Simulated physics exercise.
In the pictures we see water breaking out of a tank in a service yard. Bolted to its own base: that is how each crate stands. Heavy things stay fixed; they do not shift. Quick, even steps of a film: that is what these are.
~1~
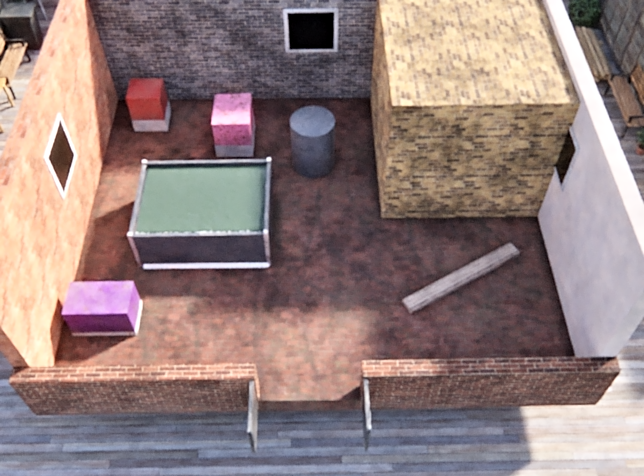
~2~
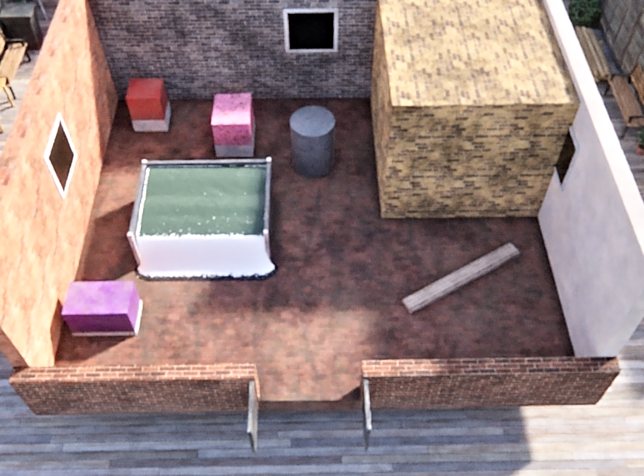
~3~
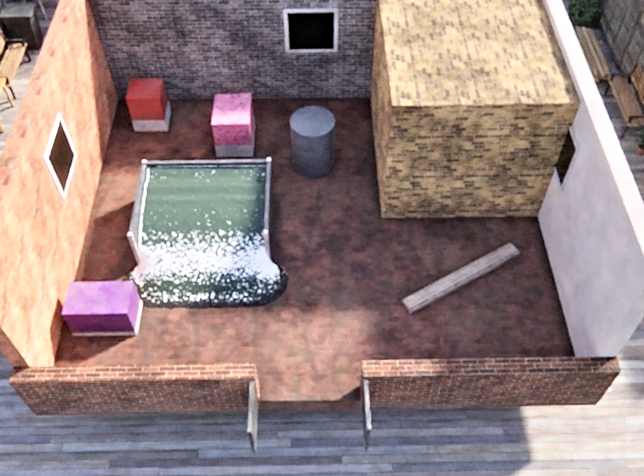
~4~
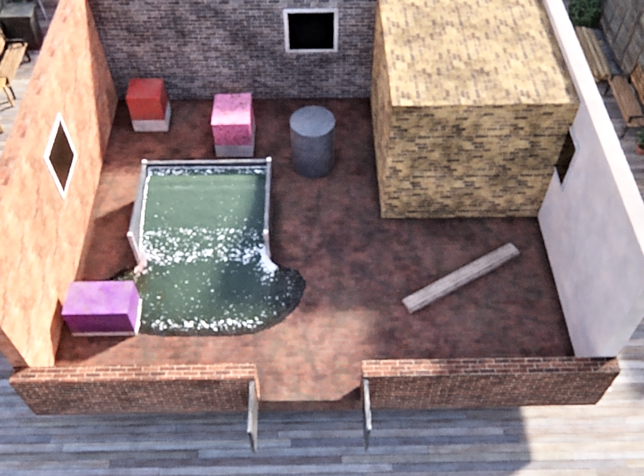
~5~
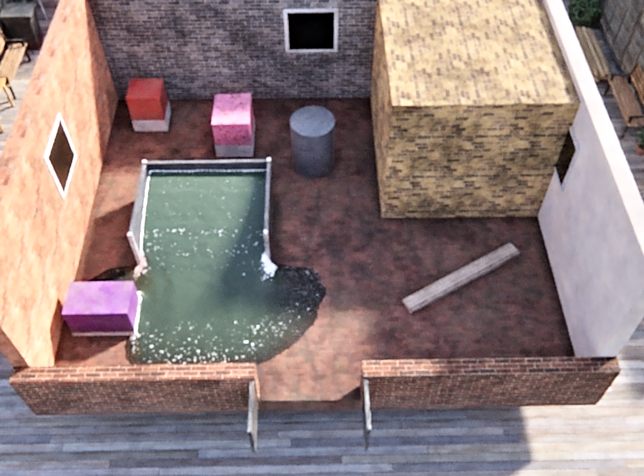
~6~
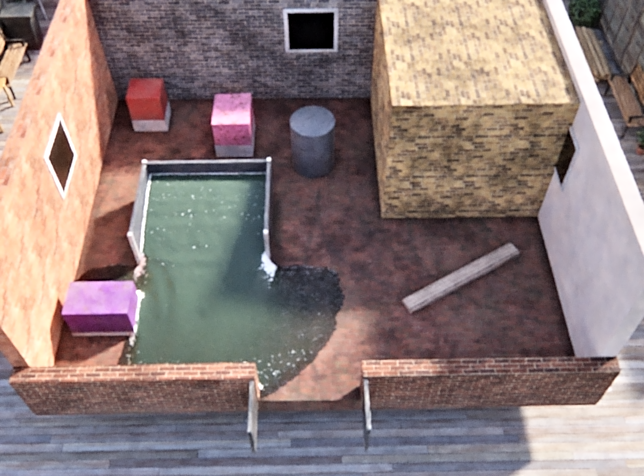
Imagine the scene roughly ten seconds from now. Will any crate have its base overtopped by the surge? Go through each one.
My prediction: The purple crate is going to be reached by the water; the red crate is going to stay clear of the water; the pink crate is going to stay clear of the water.
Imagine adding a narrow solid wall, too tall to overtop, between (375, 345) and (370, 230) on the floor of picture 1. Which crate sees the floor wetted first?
I'd pick the purple crate.
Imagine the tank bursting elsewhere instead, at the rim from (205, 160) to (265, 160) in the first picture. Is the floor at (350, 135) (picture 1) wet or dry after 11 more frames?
Submerged.
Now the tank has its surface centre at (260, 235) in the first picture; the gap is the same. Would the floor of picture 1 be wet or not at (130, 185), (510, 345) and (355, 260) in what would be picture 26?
Submerged, submerged, untouched.
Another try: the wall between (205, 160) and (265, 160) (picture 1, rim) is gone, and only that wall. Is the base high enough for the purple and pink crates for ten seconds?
My reading: Purple crate gets drenched, pink crate gets drenched.
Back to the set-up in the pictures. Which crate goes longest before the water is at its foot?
That is the one in pink.
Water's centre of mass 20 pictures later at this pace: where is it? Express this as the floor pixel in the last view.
Around (227, 309).
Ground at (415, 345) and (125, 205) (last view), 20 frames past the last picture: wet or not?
Swamped; swamped.
A moment on, water covers 30 % of the floor; the purple crate water round its plinth, the red crate not reached, the pink crate not reached.
Next, water covers 35 % of the floor; the purple crate water round its plinth, the red crate not reached, the pink crate not reached.
Then, water covers 55 % of the floor; the purple crate water round its plinth, the red crate water round its plinth, the pink crate not reached.
Later, water covers 75 % of the floor; the purple crate water round its plinth, the red crate water round its plinth, the pink crate water round its plinth.
In the end, water covers 95 % of the floor; the purple crate was topped, the red crate stayed above the water, the pink crate stayed above the water.
